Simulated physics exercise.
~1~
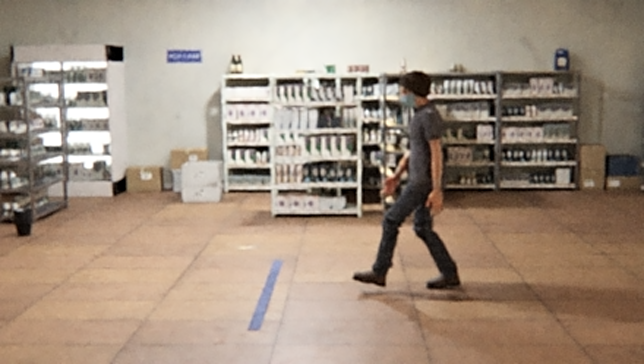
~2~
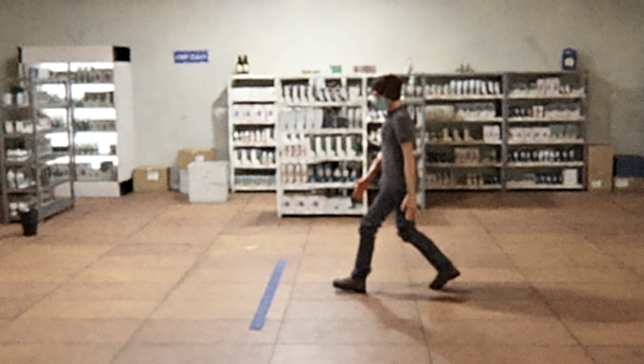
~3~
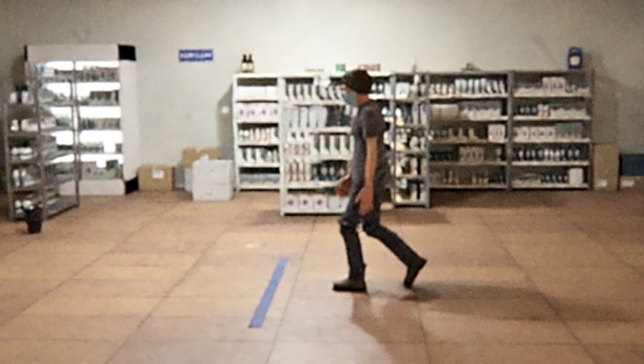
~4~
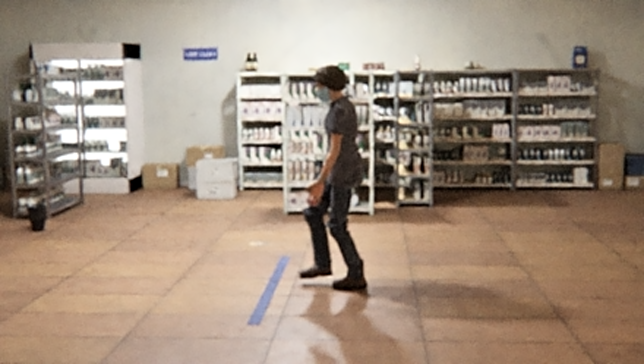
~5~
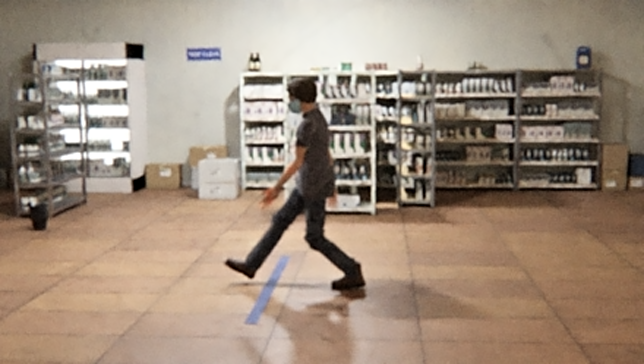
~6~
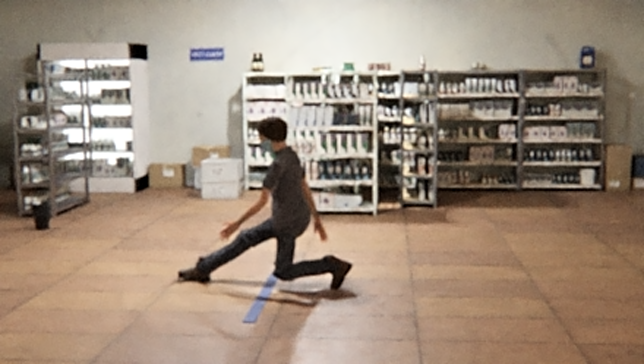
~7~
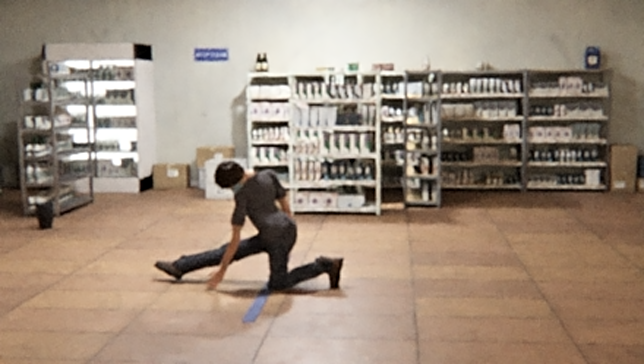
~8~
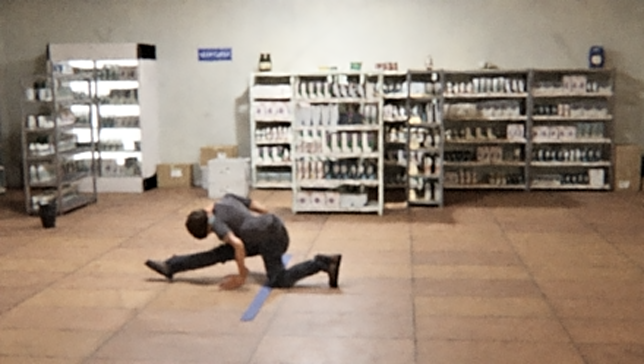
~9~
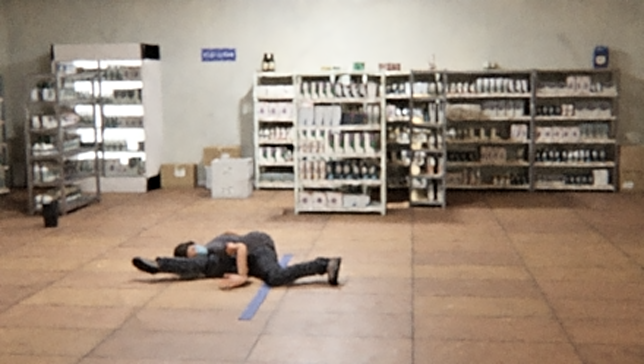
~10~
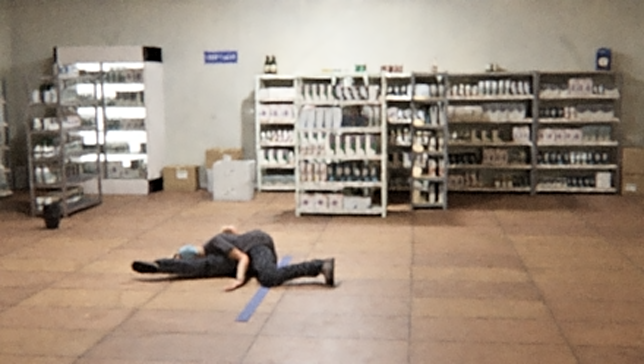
A shopper in a grey T-shirt, dark trousers and a blue face mask walks left across a brown tiled store floor, seen from the side by a gently drifting view. Stocked shelves line the pale back wall, with a bright white display unit at left and a blue strip on the floor ahead. At the strip, the front leg slides far forward and the body sinks into a low split, the back knee bending down. The torso folds forward, arms dropping to the floor. The shopper ends slumped and still, with hips, chest and head past the strip.
